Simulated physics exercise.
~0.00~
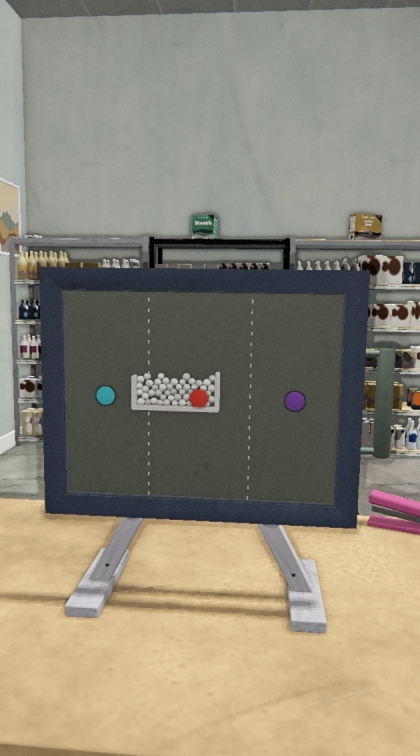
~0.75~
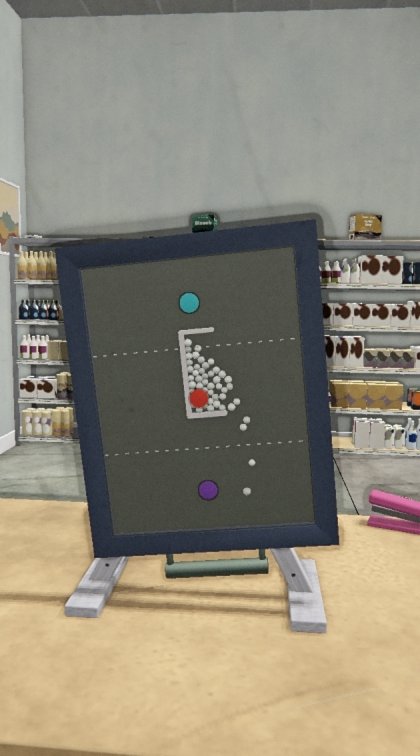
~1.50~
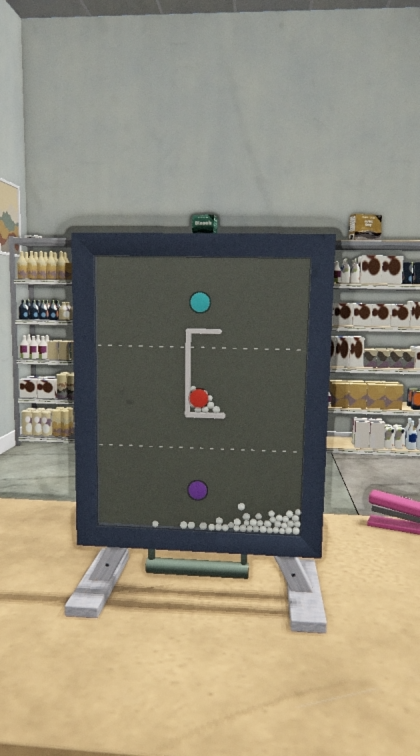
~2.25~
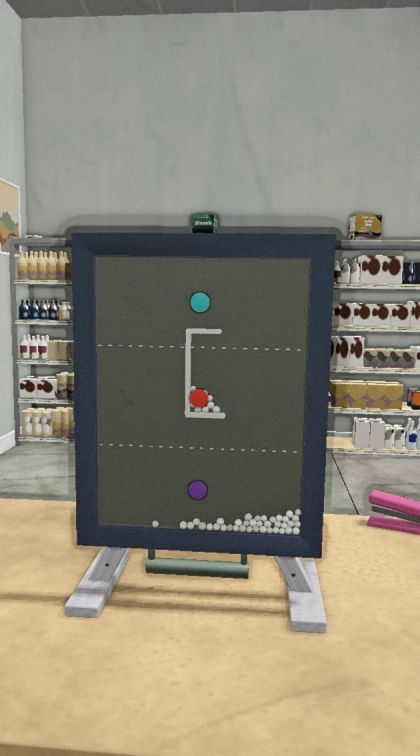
A dark framed board turns clockwise, spilling most white pills into the purple-dotted bottom strip.
